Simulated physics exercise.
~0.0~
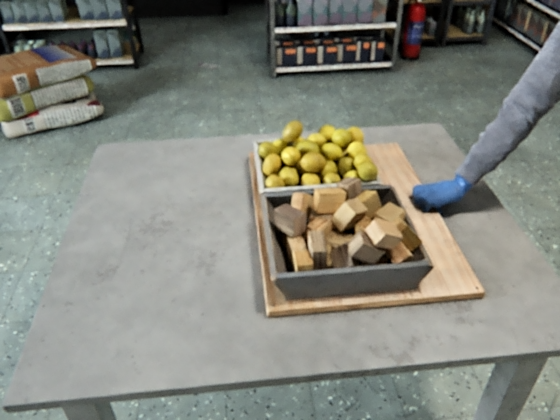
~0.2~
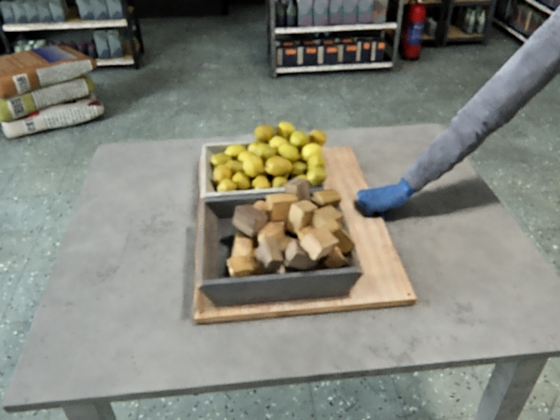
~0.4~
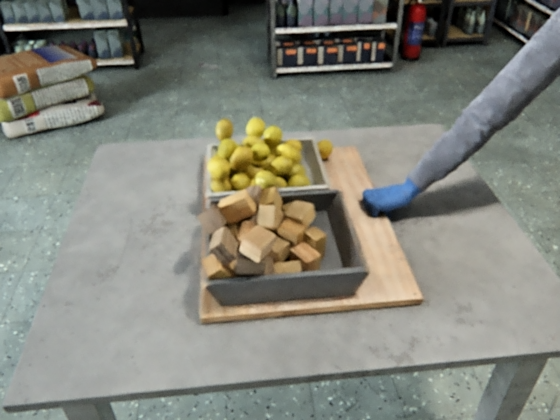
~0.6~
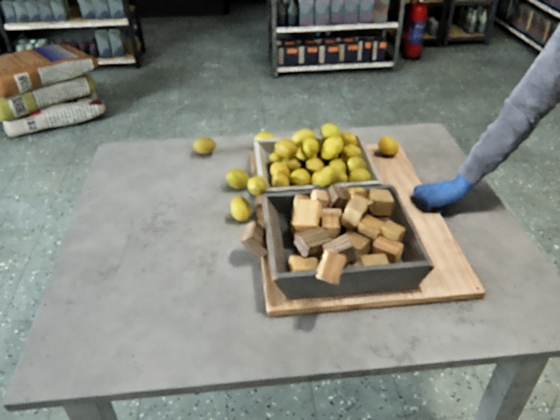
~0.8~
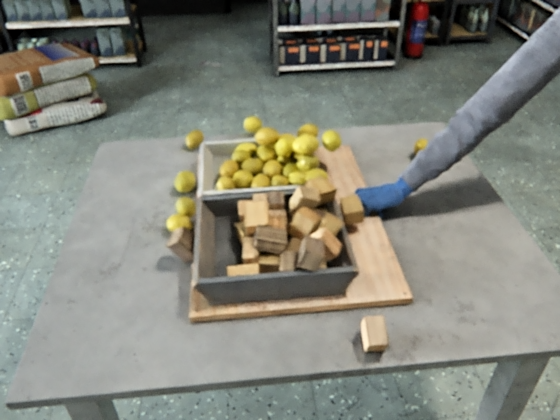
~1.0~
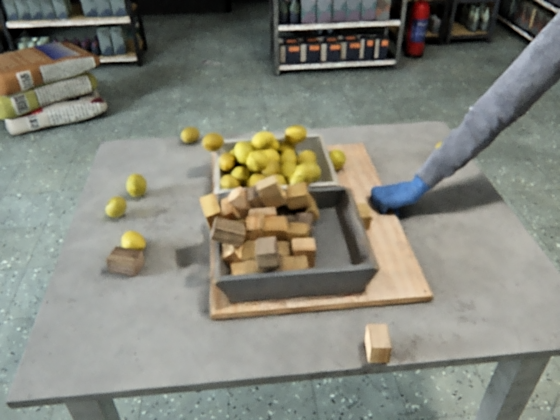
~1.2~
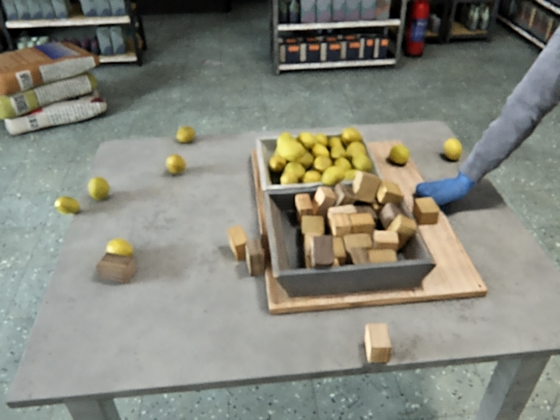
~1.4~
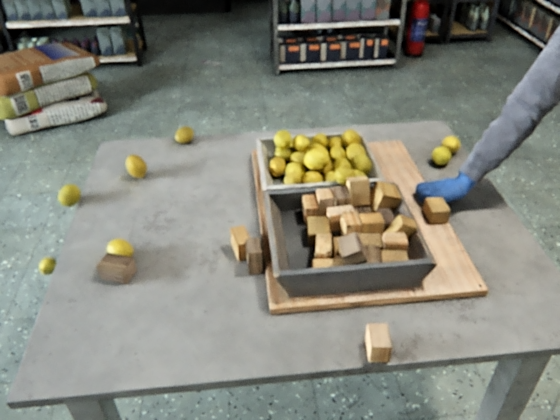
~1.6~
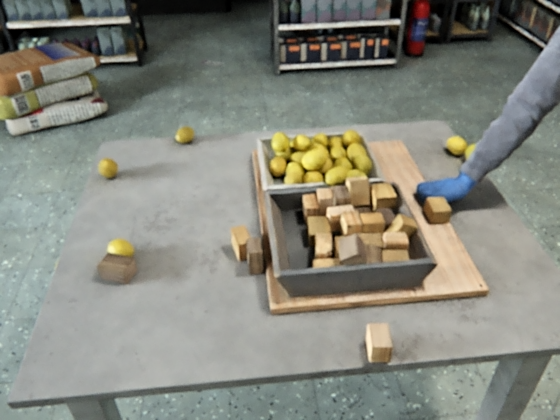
A gloved hand shakes a board left and right, scattering some lemons and wooden blocks.
